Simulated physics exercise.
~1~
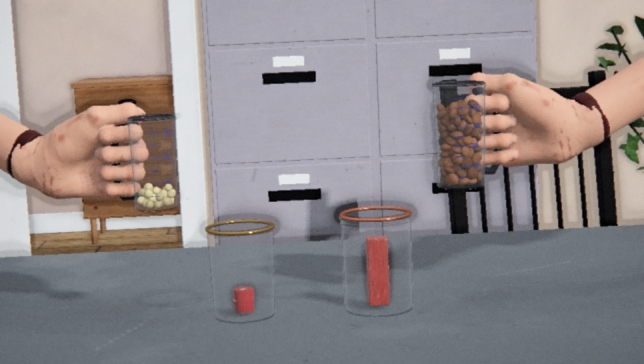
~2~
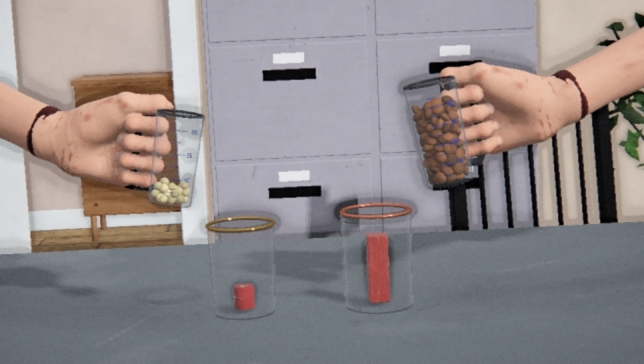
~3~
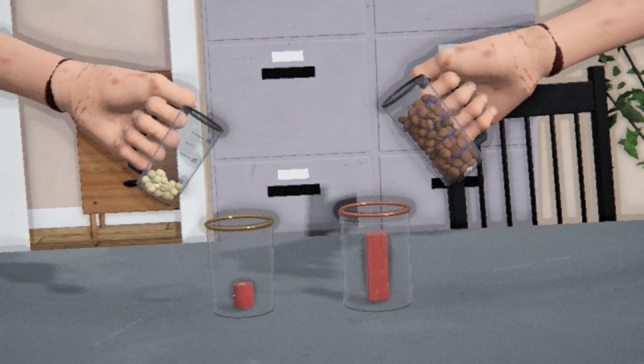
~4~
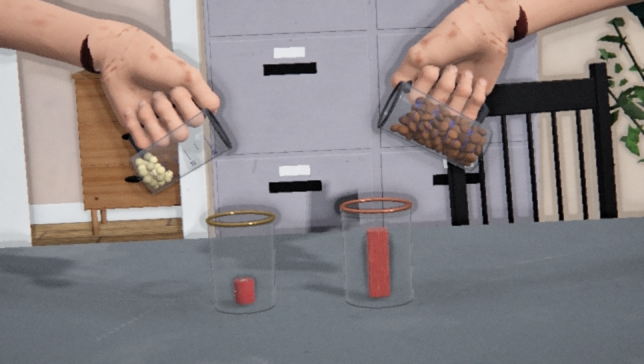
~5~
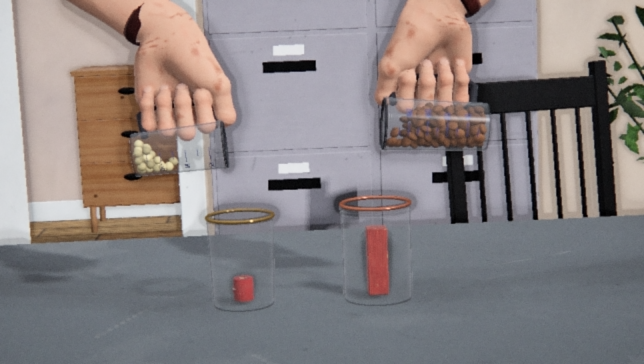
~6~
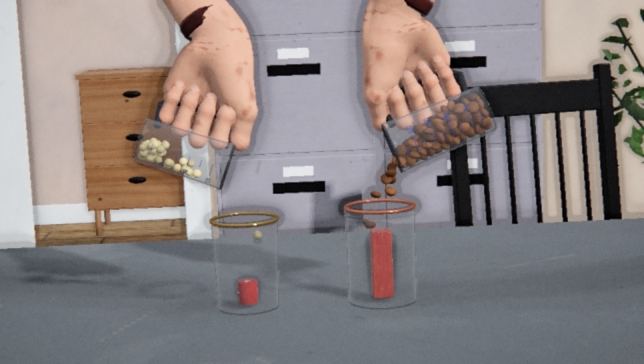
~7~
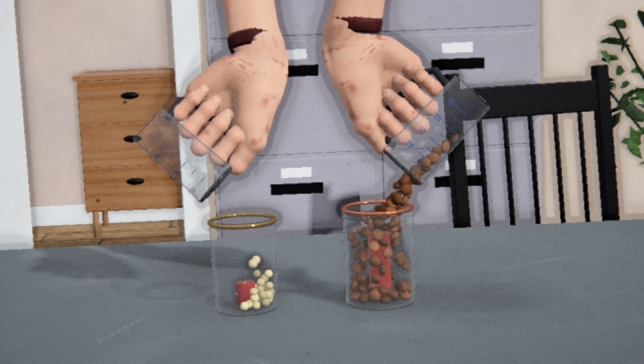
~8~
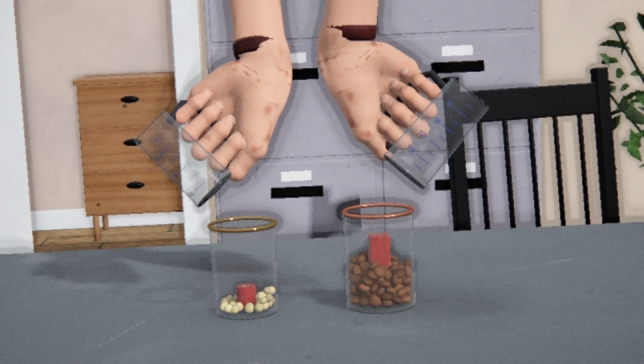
Two hands tipped cups over a pair of clear containers, pouring a few pale beads into the left and many brown pieces into the right, which ended about half full, with the red objects inside both still poking out.
